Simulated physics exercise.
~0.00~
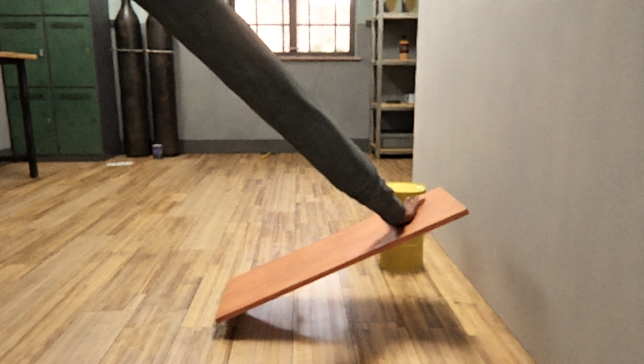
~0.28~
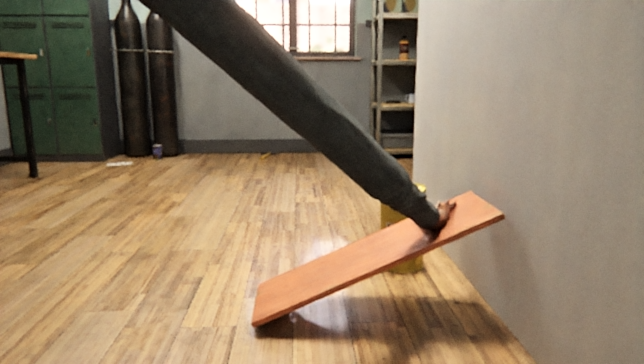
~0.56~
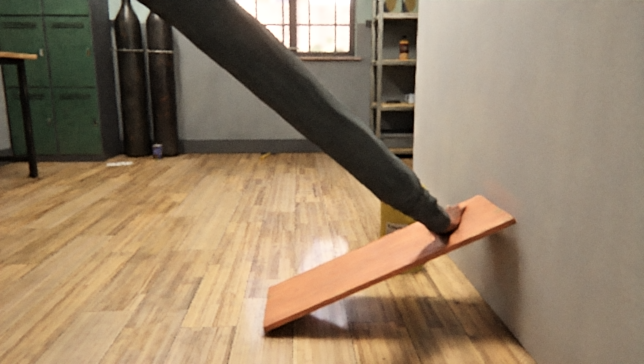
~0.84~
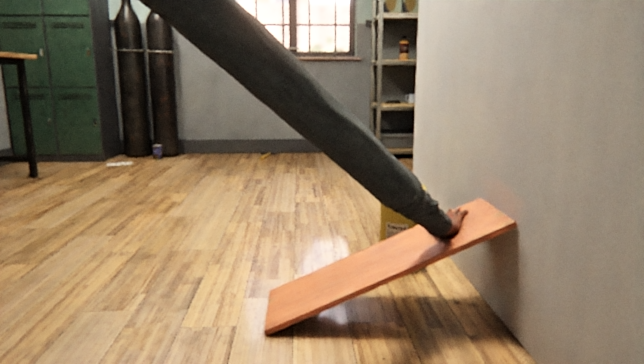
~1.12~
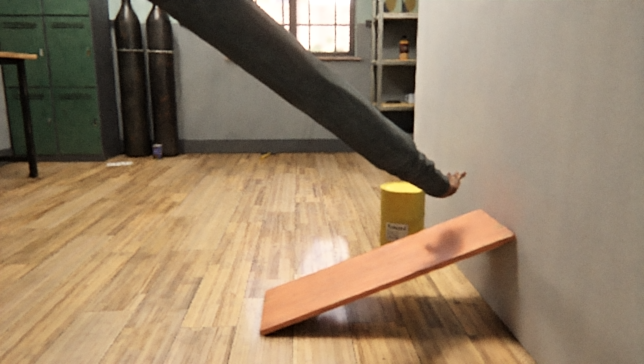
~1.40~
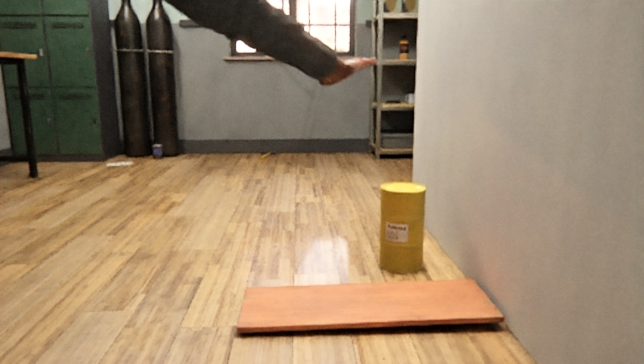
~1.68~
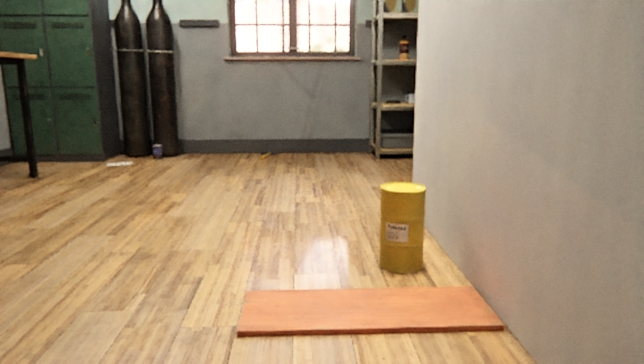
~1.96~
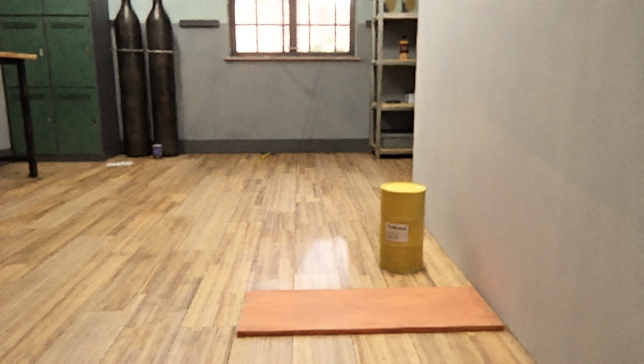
A hand leans an orange board against the wall, releases it, and it slides down flat.
